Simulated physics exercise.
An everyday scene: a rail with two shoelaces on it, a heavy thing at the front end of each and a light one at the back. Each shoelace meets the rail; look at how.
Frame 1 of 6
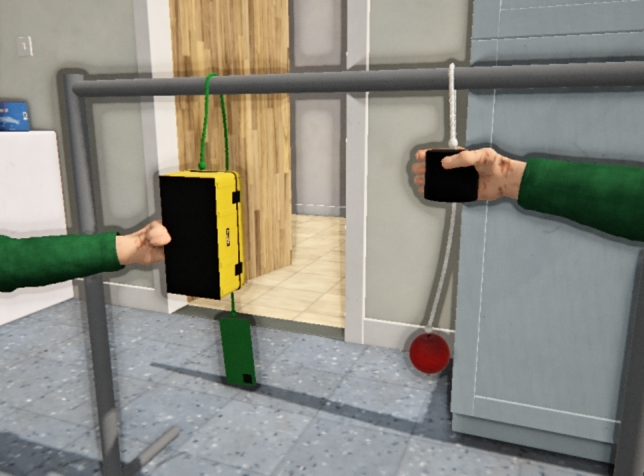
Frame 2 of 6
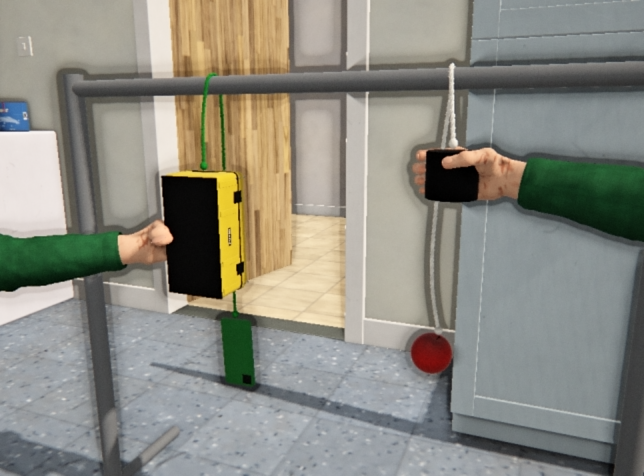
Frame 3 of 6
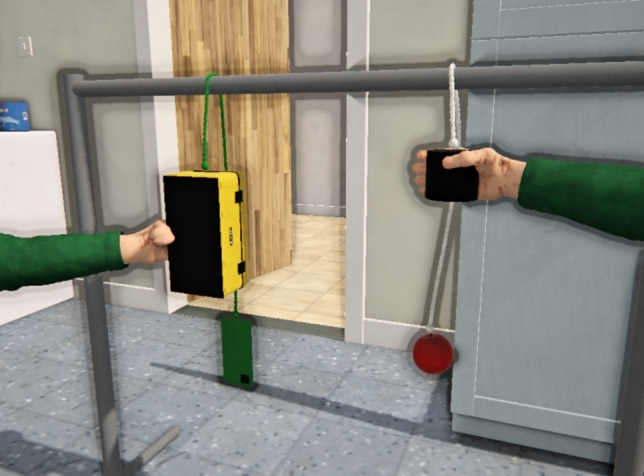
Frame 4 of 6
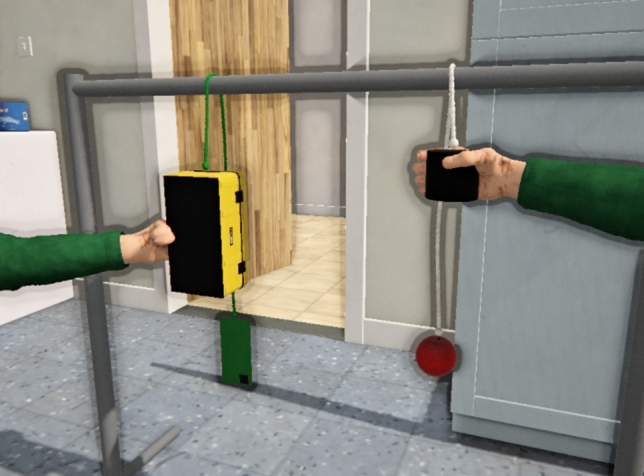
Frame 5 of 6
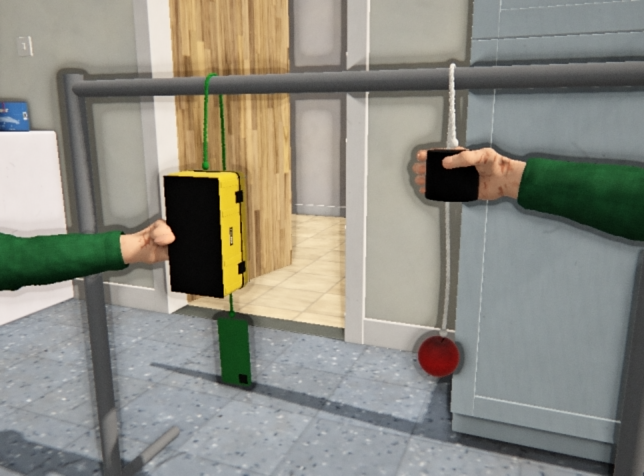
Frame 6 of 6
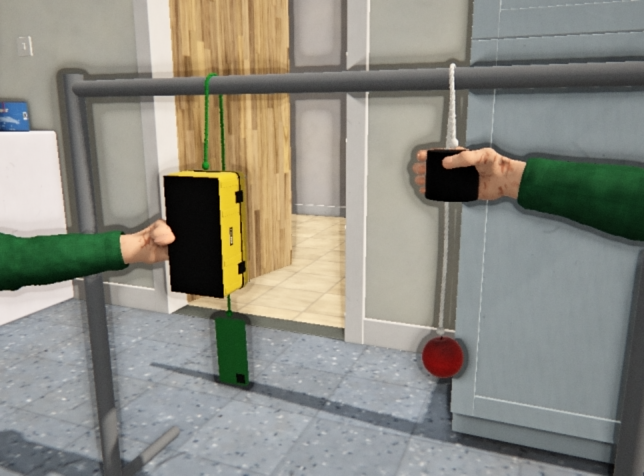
The clip shows two green-sleeved arms with hands at a yellow case and a black object by shoelaces laid over a rail; below, a red round object drifts slightly right while a green rectangular one shifts slightly left.
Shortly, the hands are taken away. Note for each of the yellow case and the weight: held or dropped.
Result: The yellow case dropped; the weight dropped.
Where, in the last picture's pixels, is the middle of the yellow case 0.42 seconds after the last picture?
Somewhere close to (220, 396).
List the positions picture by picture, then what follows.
In the first frame, yellow case (205, 233); weight (452, 175); left phone (238, 352); right apple (429, 353).
In the second frame, yellow case (207, 233); weight (452, 175).
In the third frame, yellow case (208, 232); weight (452, 175).
In the fourth frame, yellow case (208, 232); weight (452, 175).
In the fifth frame, yellow case (208, 232); weight (452, 175).
In the sixth frame, yellow case (208, 232); weight (452, 175); left shoelace only laid over the rail; right shoelace only laid over the rail.
Then, 0.42 s on from there, yellow case dropping near (220, 396); weight dropping near (438, 404).
Then, 0.80 s on from there, yellow case on the floor; weight on the floor.
In the end, yellow case on the floor; weight on the floor. The yellow case pulls its rope through and the weight runs down to the floor.
